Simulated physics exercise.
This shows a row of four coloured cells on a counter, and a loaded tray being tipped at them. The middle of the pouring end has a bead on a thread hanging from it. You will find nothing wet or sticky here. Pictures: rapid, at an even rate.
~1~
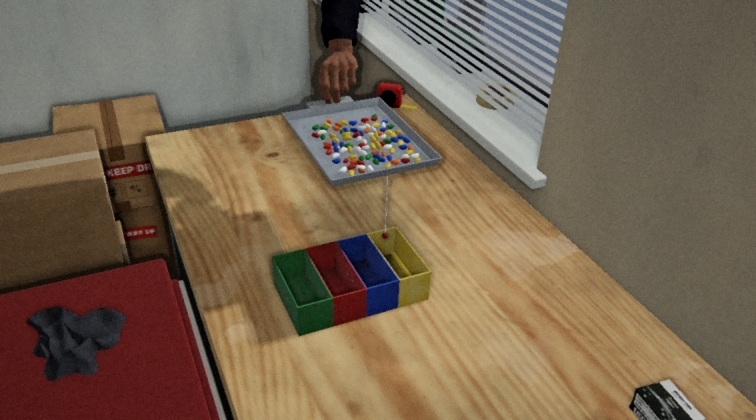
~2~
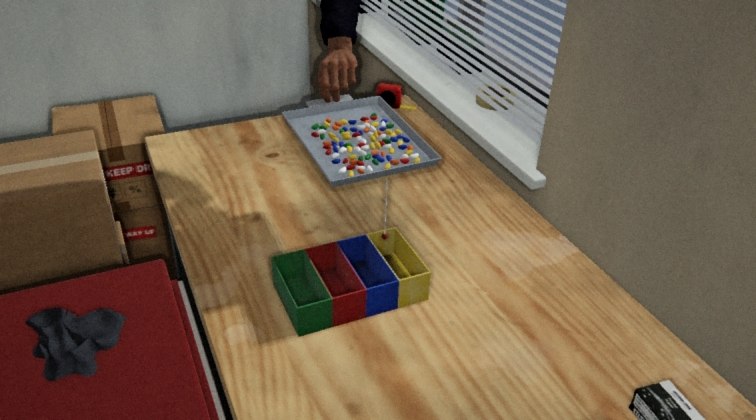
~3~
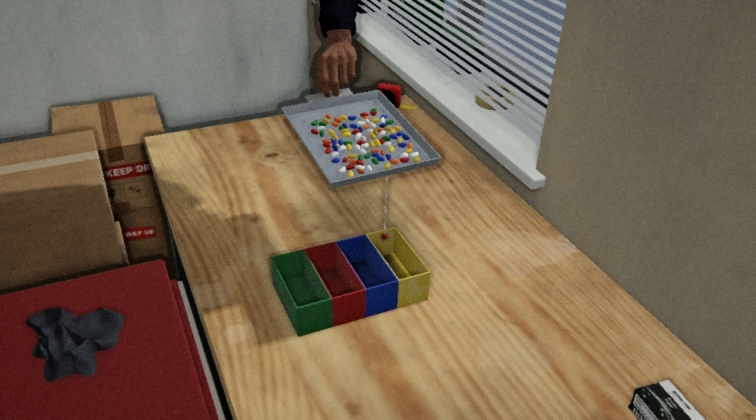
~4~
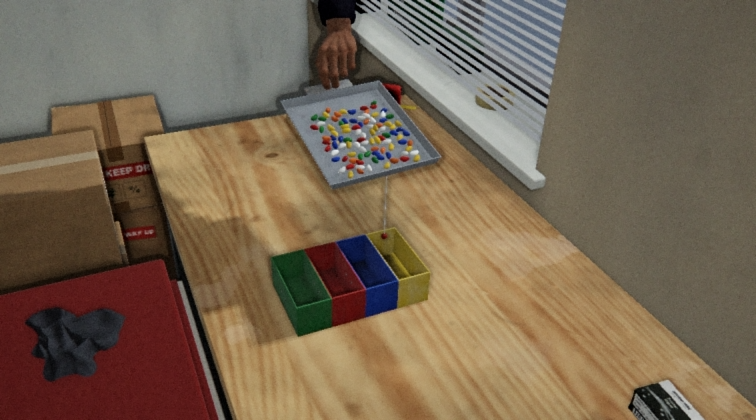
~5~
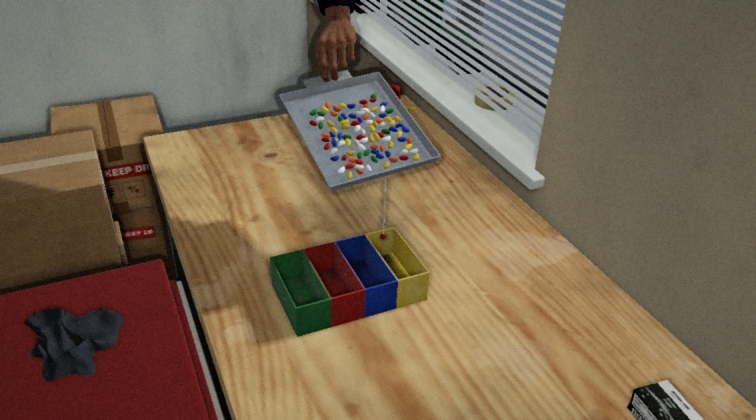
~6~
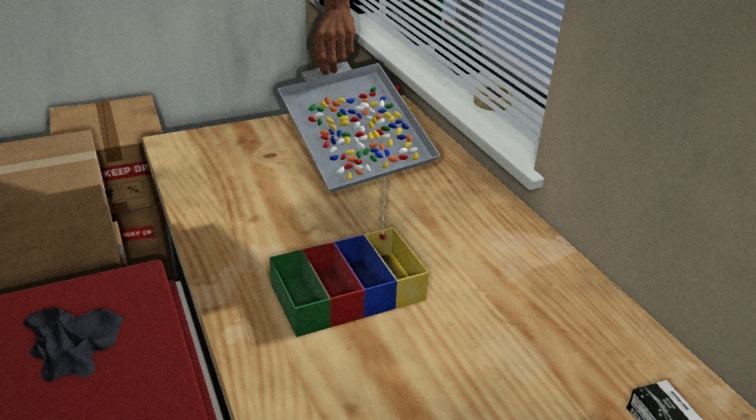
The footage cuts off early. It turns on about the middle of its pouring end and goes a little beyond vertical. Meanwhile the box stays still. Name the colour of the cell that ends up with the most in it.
Red.
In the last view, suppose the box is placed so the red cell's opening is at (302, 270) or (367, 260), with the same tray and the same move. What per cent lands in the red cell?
The first try yields 10% and the second yields 30%.
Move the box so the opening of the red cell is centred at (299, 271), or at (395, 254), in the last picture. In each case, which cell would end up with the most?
The first position gives the cell in blue, and the second gives the green cell.
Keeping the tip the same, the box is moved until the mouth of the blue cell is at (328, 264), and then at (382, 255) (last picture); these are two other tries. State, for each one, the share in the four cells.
The first comes to 90 percent and the second to 100 percent.
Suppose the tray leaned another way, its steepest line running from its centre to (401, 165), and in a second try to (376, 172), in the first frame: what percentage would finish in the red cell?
Near 0 % and 30 %.
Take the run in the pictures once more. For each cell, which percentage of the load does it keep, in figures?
About: Green cell 0, red cell 50, blue cell 40, yellow cell 10 per cent.
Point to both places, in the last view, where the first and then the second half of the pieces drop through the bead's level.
I'd say close to (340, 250) at first and close to (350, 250) later on.
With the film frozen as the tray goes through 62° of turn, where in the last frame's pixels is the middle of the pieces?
I'd put it at about (358, 166).
Just after the last frame, tray tipped steeply; almost all on the tray; about a tenth falling or outside the box.
A moment on, tray tipped past a quarter turn; about a tenth on the tray; roughly a third in the red cell; roughly a quarter in the blue cell; about a tenth in the yellow cell; roughly a quarter falling or outside the box.
Further on, tray tipped past a quarter turn; roughly half in the red cell; roughly a third in the blue cell; about a tenth in the yellow cell; just a few in the green cell.
When it is over, tray tipped past a quarter turn; roughly half in the red cell; roughly a third in the blue cell; about a tenth in the yellow cell; just a few in the green cell.
